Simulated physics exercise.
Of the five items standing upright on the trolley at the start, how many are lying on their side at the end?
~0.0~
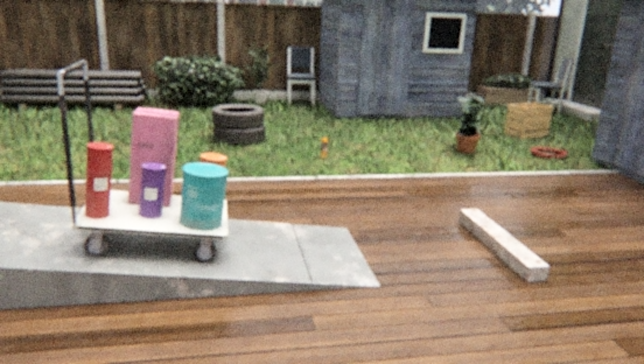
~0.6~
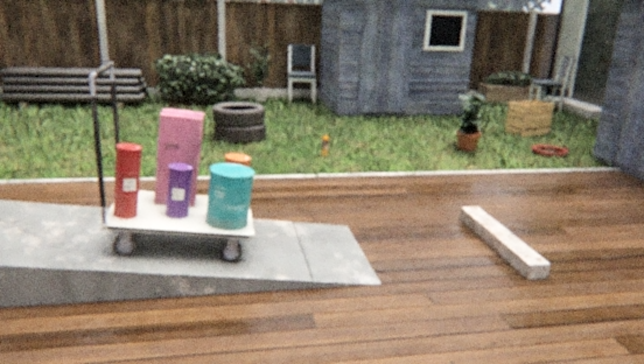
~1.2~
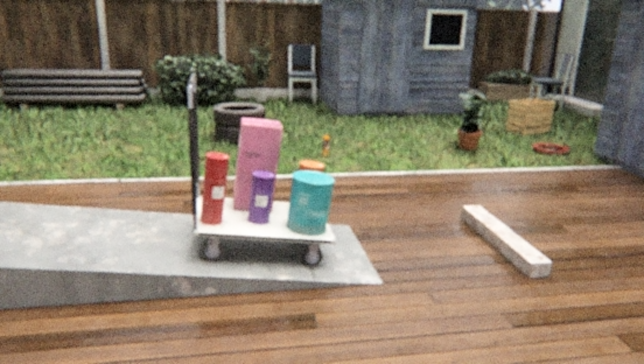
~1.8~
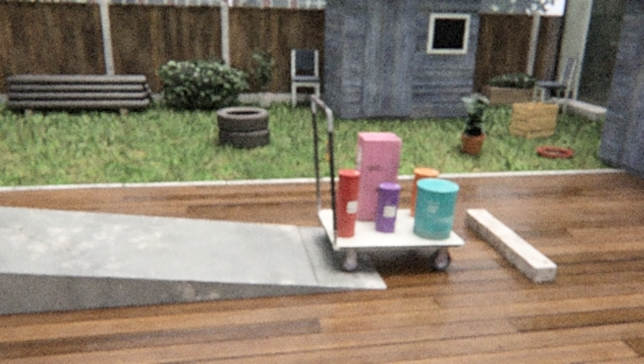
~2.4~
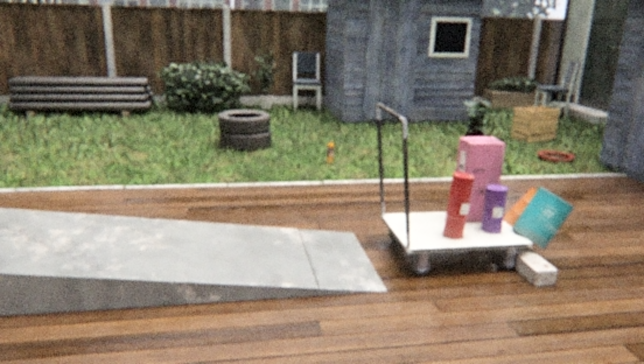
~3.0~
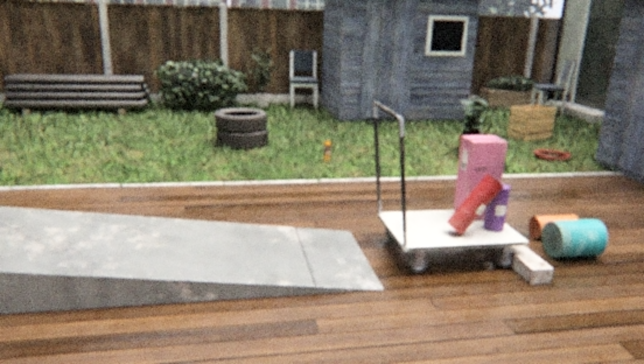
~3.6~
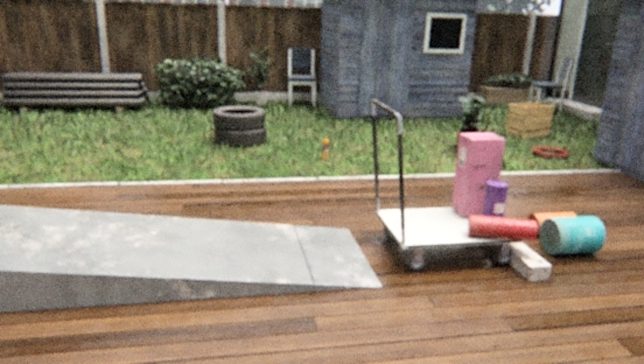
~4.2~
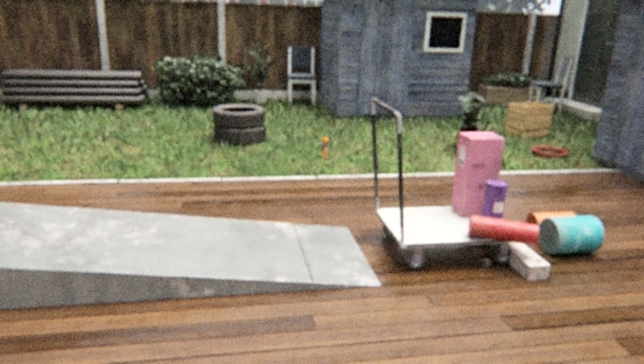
Three of them end up on their side, namely the turquoise pail, the orange canister and the red canister.
